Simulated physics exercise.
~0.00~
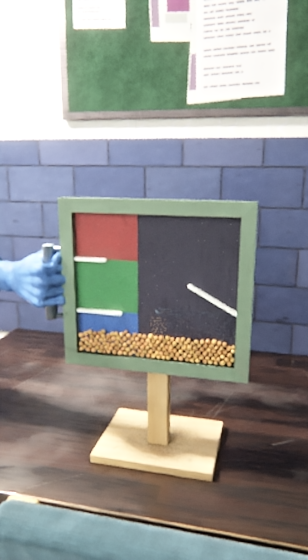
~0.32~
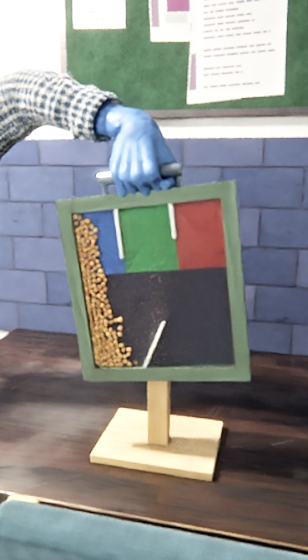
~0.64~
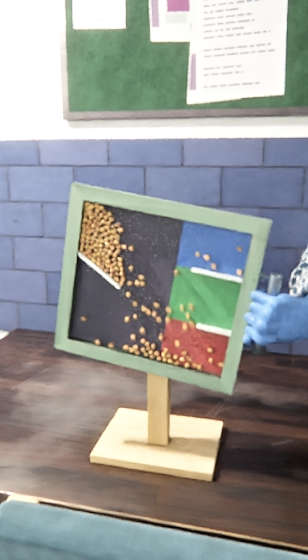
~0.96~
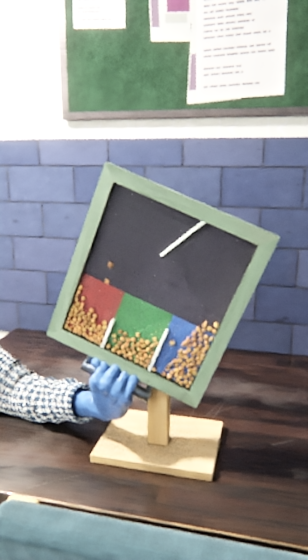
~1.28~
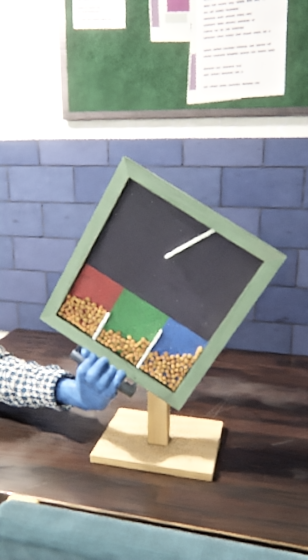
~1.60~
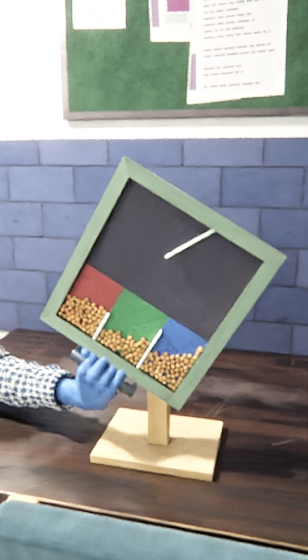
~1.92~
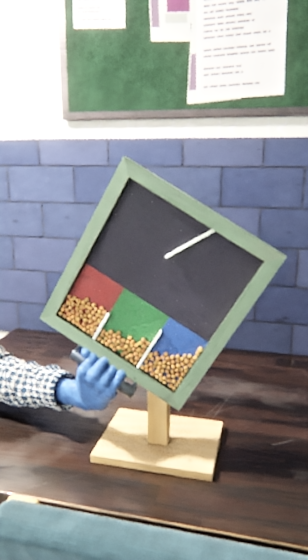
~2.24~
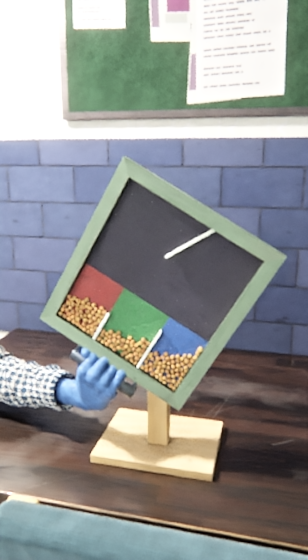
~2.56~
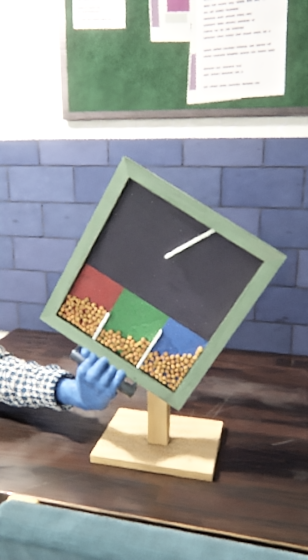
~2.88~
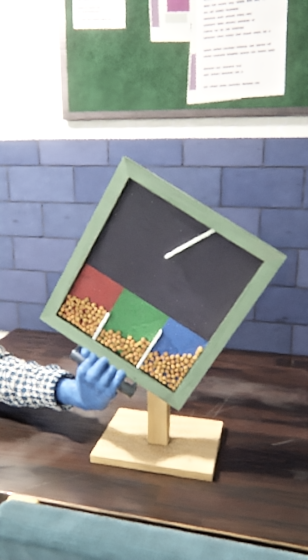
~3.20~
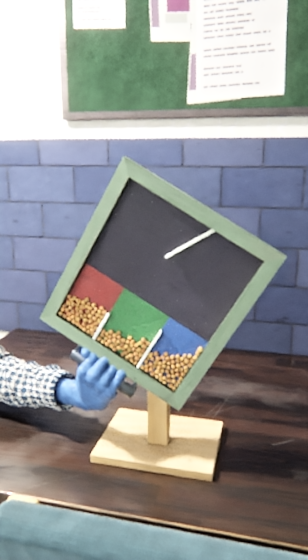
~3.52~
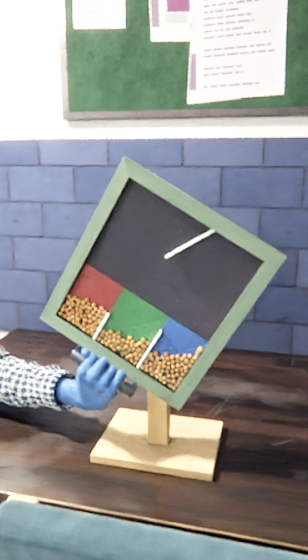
In a room with a blue brick wall and a green notice board, a still camera faces a green-framed box on a wooden stand atop a dark table. Inside, wooden beads lie along the bottom, with red, green and blue pockets stacked at the left and a pale bar at the right. A blue-gloved hand turns the box clockwise, and the beads bank up at the left. As the turning continues, they spill down past the bar towards the coloured pockets, now at the right. Finally the box rests tilted, the gloved hand at its lower edge, with beads shared among all three pockets.
